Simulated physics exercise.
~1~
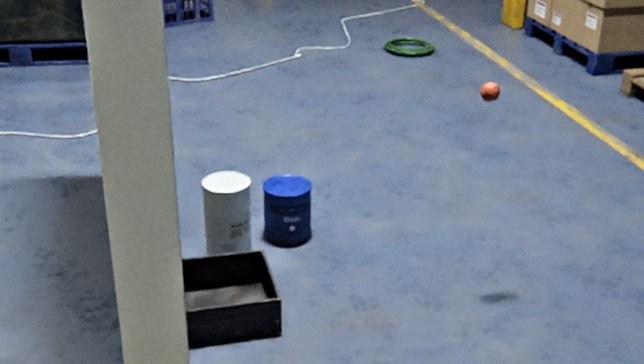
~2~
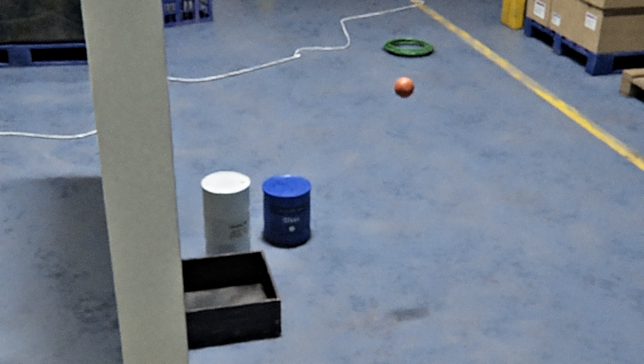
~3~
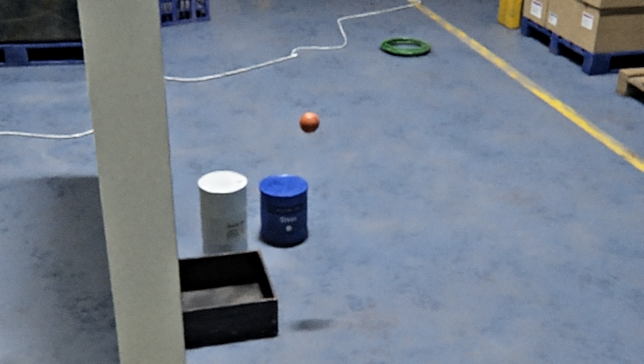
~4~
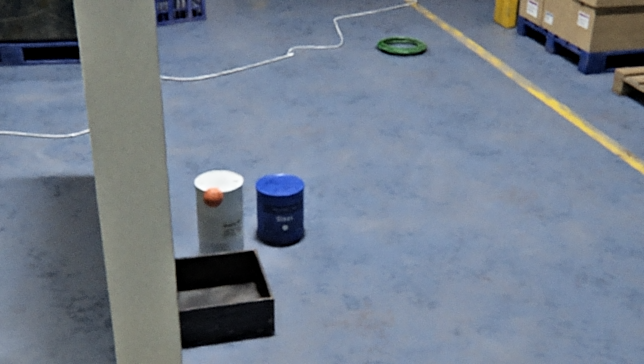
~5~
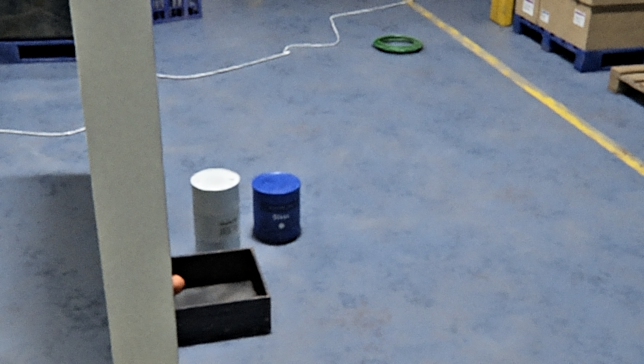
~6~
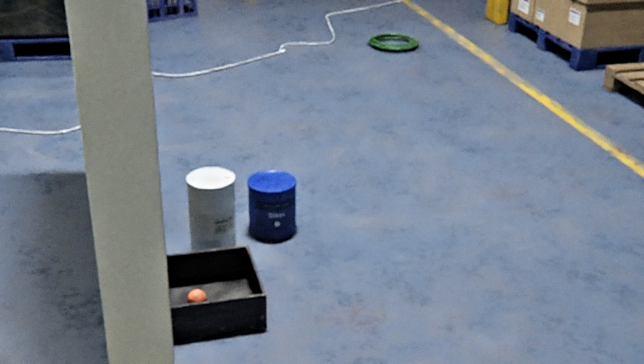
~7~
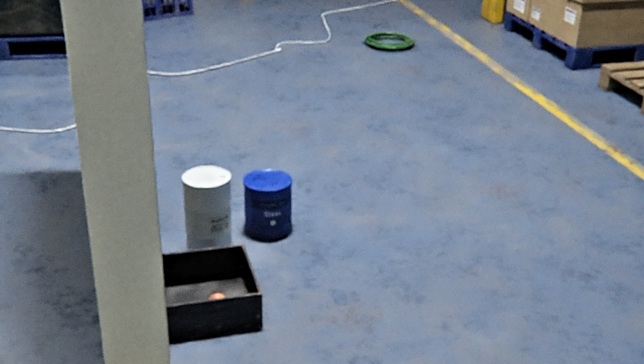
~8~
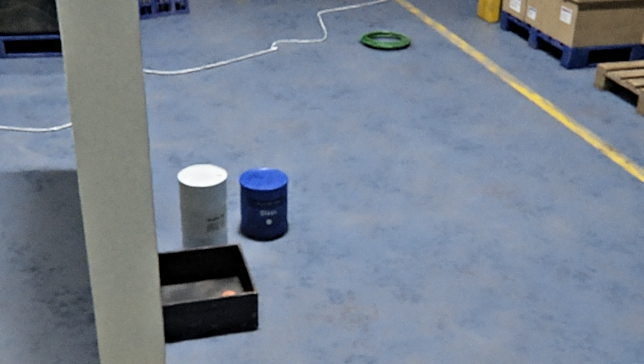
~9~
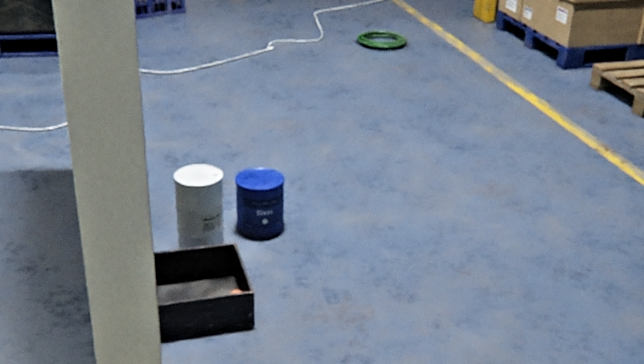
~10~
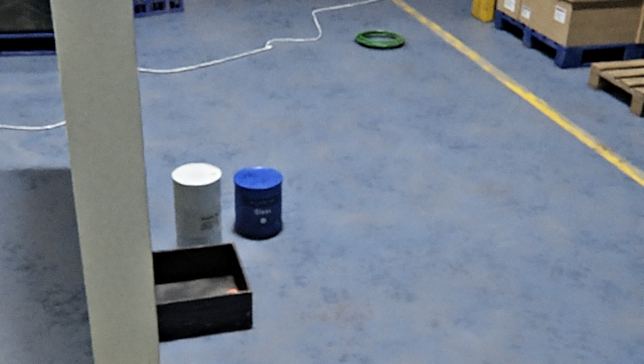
The clip shows an orange ball flying leftward and down across a blue floor, passing a blue pail and a white canister, into an open black box. It shifts right inside and ends largely hidden behind the box's front wall, while the pail and canister stay standing.
